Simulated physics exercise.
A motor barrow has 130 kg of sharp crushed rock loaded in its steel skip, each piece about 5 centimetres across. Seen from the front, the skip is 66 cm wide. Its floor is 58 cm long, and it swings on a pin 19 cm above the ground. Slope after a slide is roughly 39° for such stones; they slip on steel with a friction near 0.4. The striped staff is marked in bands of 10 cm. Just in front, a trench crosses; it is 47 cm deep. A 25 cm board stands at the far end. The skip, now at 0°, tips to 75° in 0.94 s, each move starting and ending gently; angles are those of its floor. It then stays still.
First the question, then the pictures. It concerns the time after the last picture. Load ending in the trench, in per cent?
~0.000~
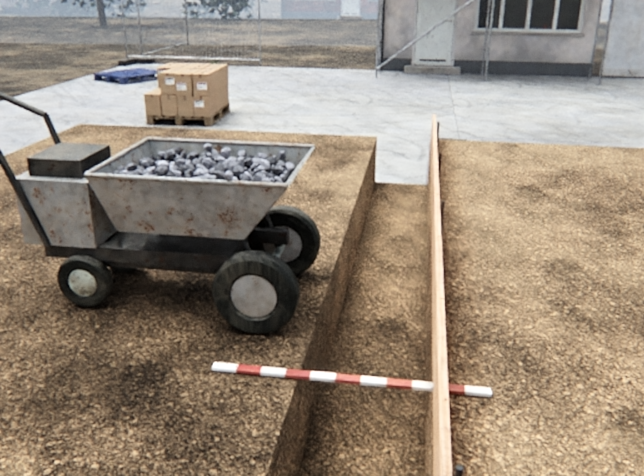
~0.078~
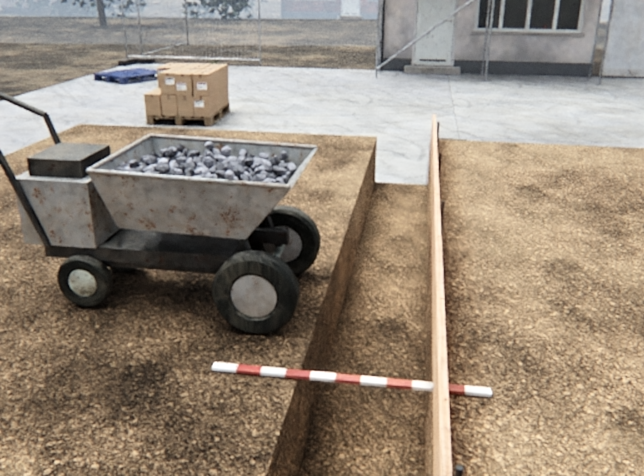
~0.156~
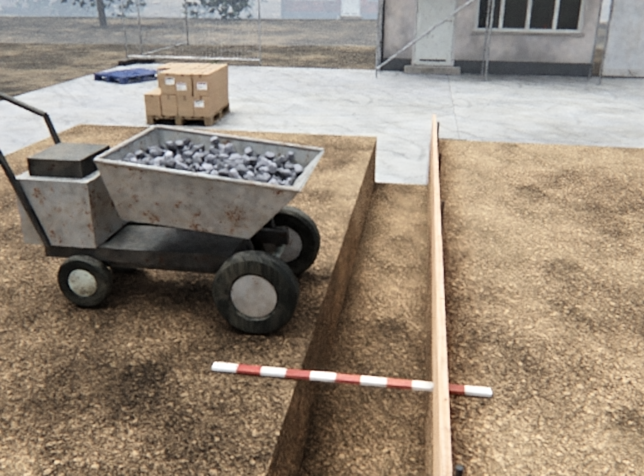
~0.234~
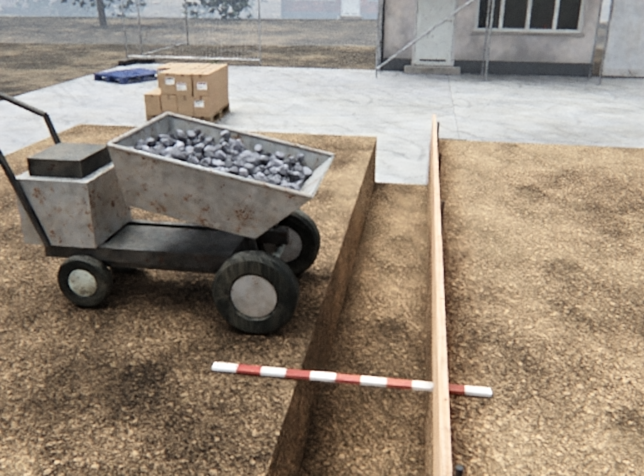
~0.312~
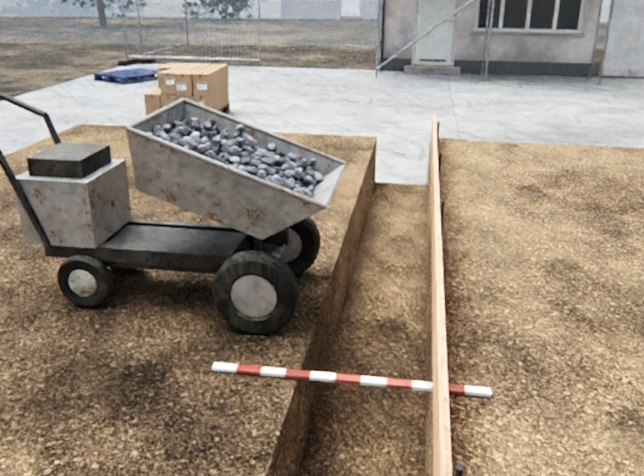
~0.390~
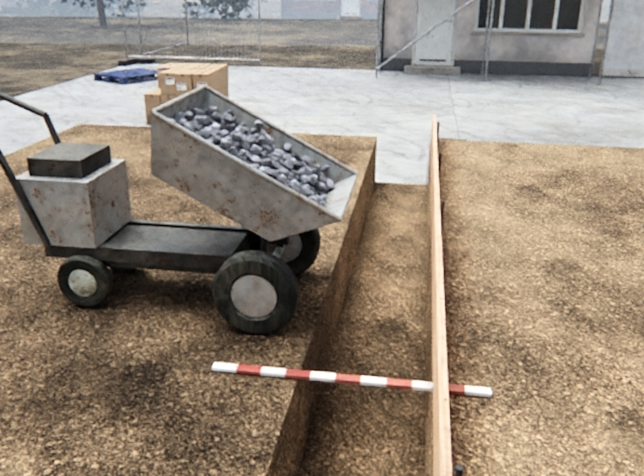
99 per cent.
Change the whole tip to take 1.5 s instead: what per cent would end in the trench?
Then about 100 per cent.
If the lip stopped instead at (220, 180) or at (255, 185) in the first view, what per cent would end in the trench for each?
100 % and 100 %.
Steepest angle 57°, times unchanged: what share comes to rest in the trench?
Then about 35 per cent.
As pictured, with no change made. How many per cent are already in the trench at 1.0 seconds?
Around 40 per cent of it, at that instant.
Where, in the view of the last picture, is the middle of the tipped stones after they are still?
The stones end up centred near (395, 380).
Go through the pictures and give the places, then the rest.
In the first frame, lip at (287, 186), floor tilted 0°, highest stones at (218, 157).
In the second frame, the skip is at 1°, its lip at (291, 187); the top of the load is at (208, 155); the stones move at 0.3 m/s on average.
In the third frame, the skip is at 6°, its lip at (299, 191); the top of the load is at (196, 149); the stones move at 0.6 m/s on average.
In the fourth frame, the skip is at 12°, its lip at (312, 197); the top of the load is at (175, 140); the stones move at 0.8 m/s on average.
In the fifth frame, the skip is at 19°, its lip at (326, 207); the top of the load is at (184, 128); the stones move at 1.0 m/s on average.
In the sixth frame, lip at (341, 220), floor tilted 28°, highest stones at (198, 116); the stones move at 1.1 m/s on average.
After 0.7 s the floor is at 63°; 100 % in the skip; the foremost stones are at (381, 255).
After 1.0 s the floor is at 75°; 60 % in the skip, 40 % in the trench; the foremost stones are at (435, 280).
After 1.4 s the floor is at 75°; 20 % in the skip, 79 % in the trench, 1 % past the trench; the foremost stones are at (518, 318).
After 3.3 s the floor is at 75°; 0 % in the skip, 99 % in the trench, 1 % past the trench; the foremost stones are at (535, 319).
